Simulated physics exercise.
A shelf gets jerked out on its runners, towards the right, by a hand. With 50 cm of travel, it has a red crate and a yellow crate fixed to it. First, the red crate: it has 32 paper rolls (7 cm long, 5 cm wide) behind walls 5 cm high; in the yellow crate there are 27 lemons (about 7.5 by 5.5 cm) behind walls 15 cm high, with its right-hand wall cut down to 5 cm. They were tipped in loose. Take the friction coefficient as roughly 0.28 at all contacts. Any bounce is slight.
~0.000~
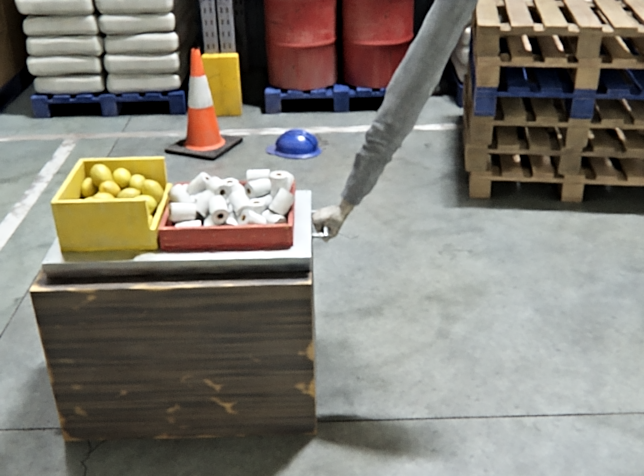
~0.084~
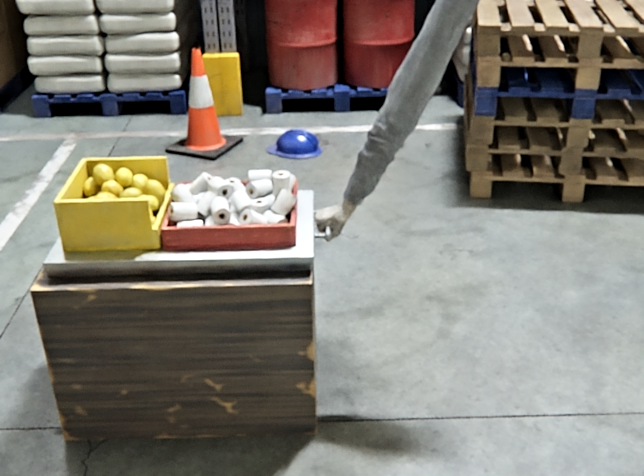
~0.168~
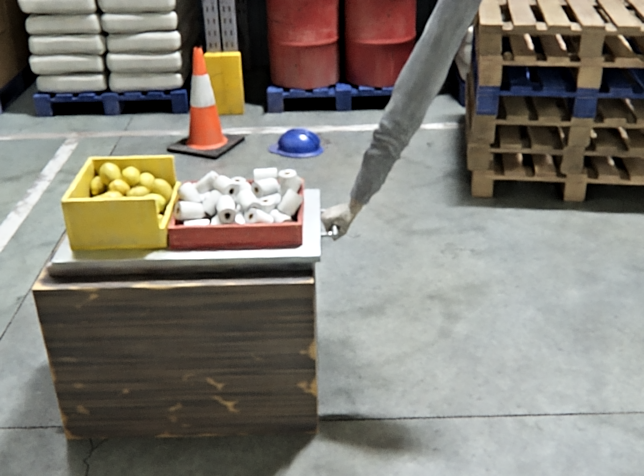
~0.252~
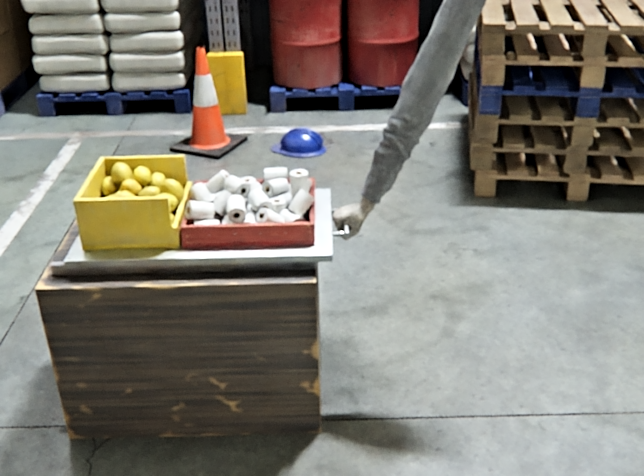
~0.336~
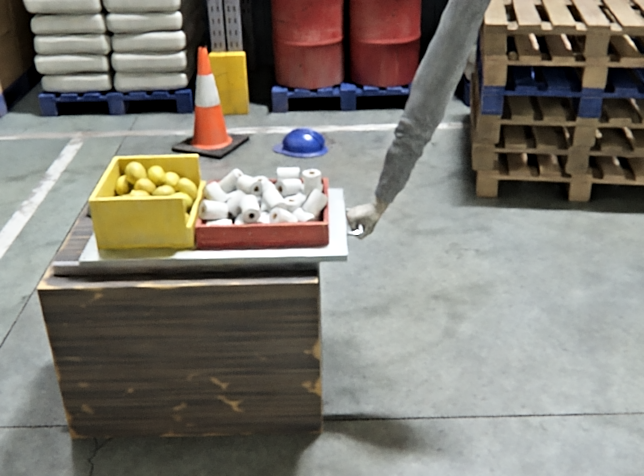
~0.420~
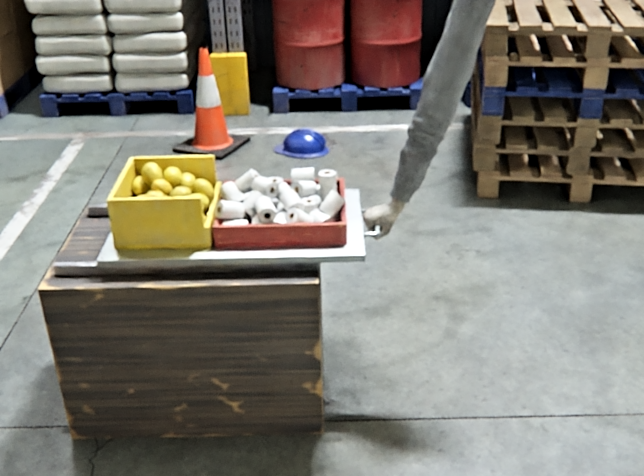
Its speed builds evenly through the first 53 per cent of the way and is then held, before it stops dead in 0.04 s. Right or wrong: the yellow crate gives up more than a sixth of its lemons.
Wrong.
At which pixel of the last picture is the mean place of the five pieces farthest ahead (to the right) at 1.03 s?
Centre approx. at (461, 195) px.
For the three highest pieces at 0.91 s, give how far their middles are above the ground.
I'd put it close to 76 cm.
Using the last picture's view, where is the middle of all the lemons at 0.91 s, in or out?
Near (293, 204) in pixels.
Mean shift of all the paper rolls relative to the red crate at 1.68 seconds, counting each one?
On average they end up some 4 cm further right.
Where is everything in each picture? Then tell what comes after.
In the first frame (places track the rim corner closest to us here), yellow crate (56, 201); red crate (163, 228); 0 cm pulled; all still inside.
Yellow crate (59, 201); red crate (166, 228); 1 cm pulled, in the second frame.
Yellow crate (66, 200); red crate (173, 227); 2 cm pulled, in the third frame.
Yellow crate (79, 199); red crate (185, 226); 5 cm pulled, in the fourth frame.
Yellow crate (94, 199); red crate (200, 226); 9 cm pulled, in the fifth frame.
Yellow crate (112, 199); red crate (218, 226); 13 cm pulled; all still inside, in the sixth frame.
After 0.83 s, the runners reach their end.
After 0.91 s, the red crate has all 32 and the yellow crate has all 27.
After 1.03 s, the red crate is down by 3 of 32 and the yellow crate is down by 1 of 27.
After 1.25 s, the red crate is down by 5 of 32 and the yellow crate is down by 1 of 27.
Final count (at 1.68 s), the red crate is down by 6 of 32 and the yellow crate is down by 1 of 27. Asked share, 1 of 27, 4 per cent.
